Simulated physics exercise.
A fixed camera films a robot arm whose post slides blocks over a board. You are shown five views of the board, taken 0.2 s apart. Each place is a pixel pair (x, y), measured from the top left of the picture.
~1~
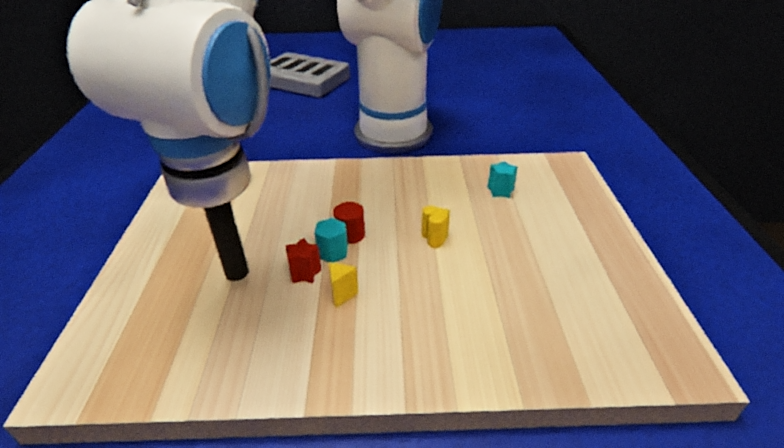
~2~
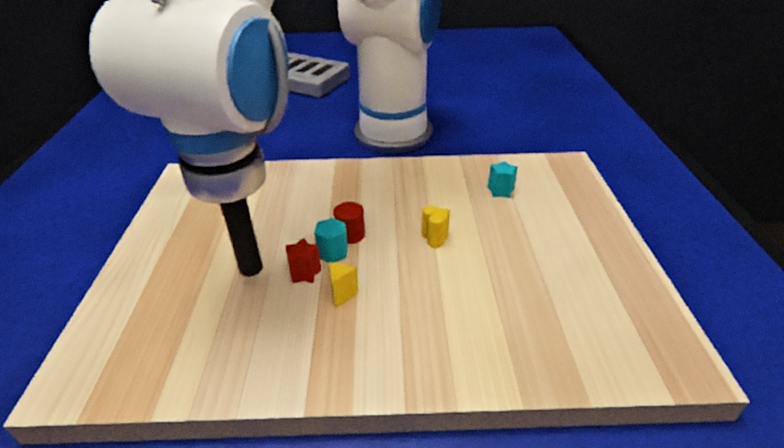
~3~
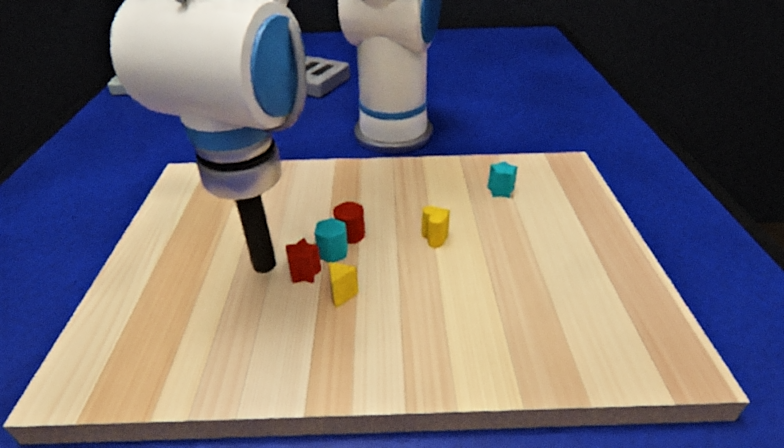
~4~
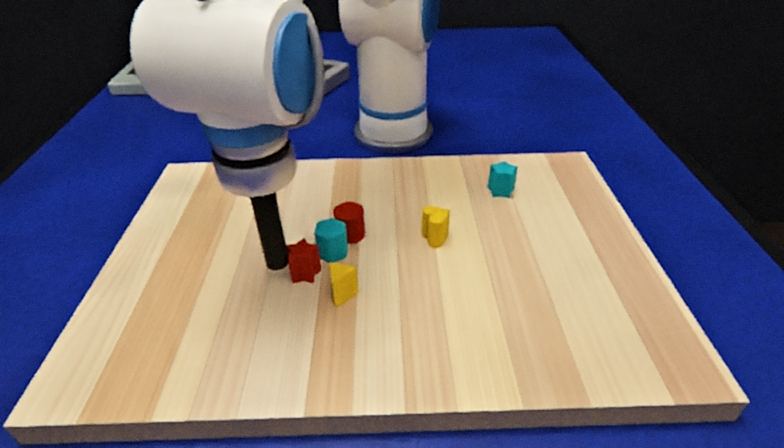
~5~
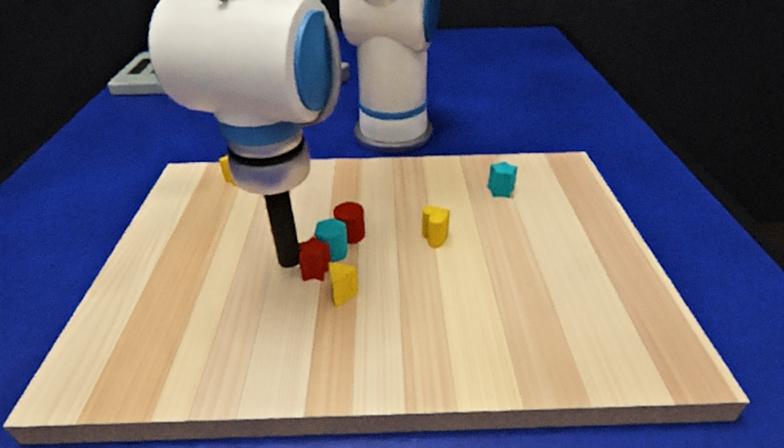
A white and blue robot arm holding a black post reaches over a pale striped wooden board on a blue surface, seen from a raised, still viewpoint. Left of centre sit a red star, turquoise hexagon, red disc and yellow triangle, with another yellow piece and a turquoise one farther right. The arm slides the post rightward and nudges the star slightly toward the hexagon.
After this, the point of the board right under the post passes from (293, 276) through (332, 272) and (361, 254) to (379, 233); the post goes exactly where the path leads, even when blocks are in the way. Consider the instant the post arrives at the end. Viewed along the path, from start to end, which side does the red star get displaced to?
Over to the right.
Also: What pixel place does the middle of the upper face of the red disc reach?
It should be at about (356, 182).
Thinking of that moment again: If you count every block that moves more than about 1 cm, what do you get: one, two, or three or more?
Three or more blocks.
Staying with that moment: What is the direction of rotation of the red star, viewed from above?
Looking from above, the answer is clockwise.
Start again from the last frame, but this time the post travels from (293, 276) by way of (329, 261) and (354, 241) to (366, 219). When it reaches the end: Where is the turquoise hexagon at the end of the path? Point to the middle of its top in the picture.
At the end it should sit near (387, 200).
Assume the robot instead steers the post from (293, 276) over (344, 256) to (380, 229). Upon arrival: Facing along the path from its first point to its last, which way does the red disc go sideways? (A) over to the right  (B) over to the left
(B)
What follows on the original path. One third of the way, post (331, 256); red star (352, 242); turquoise hexagon (350, 222), turned 45° anticlockwise; red disc (353, 203).
Two thirds of the way, post (361, 239); red star (382, 231), turned 25° clockwise; turquoise hexagon (357, 213), turned 55° anticlockwise; red disc (355, 195).
At the end, post (379, 218); red star (386, 228), turned 60° clockwise; turquoise hexagon (372, 194), turned 65° anticlockwise; yellow triangle unmoved; red disc (356, 182).
